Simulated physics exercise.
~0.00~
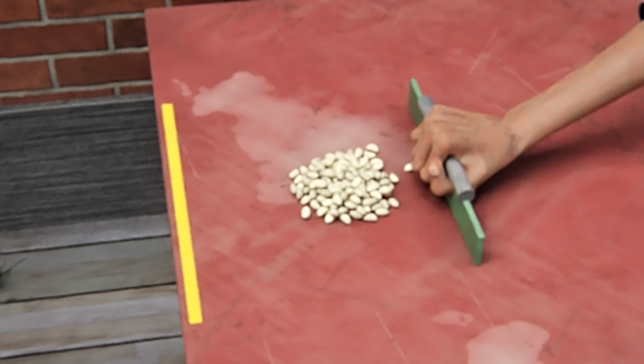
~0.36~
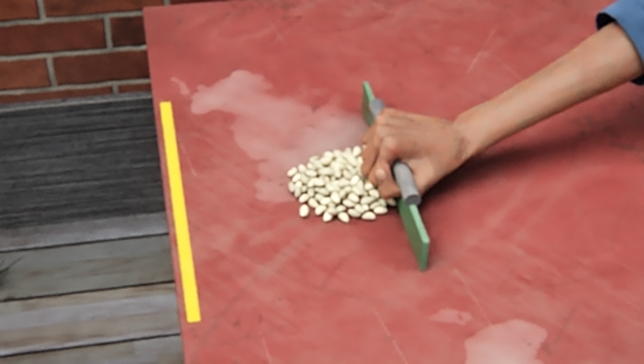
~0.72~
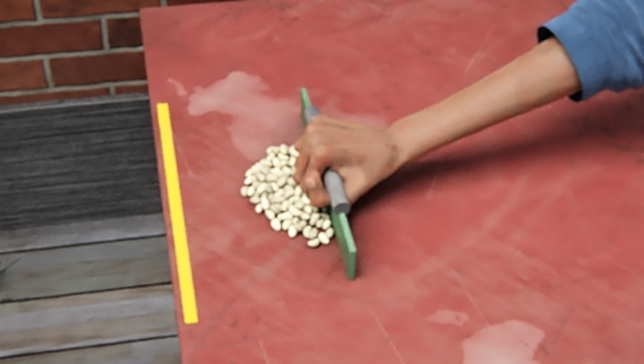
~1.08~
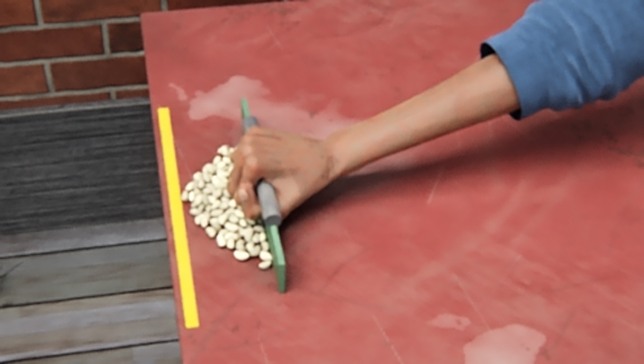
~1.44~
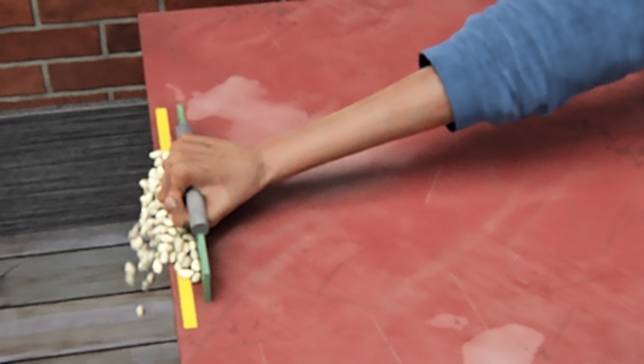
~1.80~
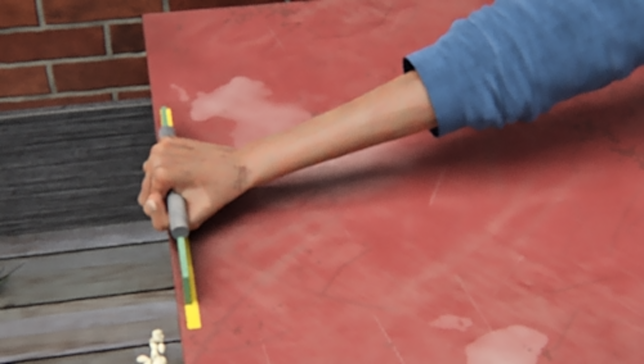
A hand grips the grey handle of a green-bladed scraper and moves it left across a scuffed red tabletop toward a loose heap of small, pale, bean-like pieces. The blade reaches the heap and begins pushing it along, the blue-sleeved arm stretching further into view. The pieces bunch ahead of the scraper as they near the yellow strip by the table's left edge. They slide over the strip, and many spill off the edge above the grey wooden boards. The scraper comes to rest along the yellow strip, the tabletop cleared and a few pieces visible below.
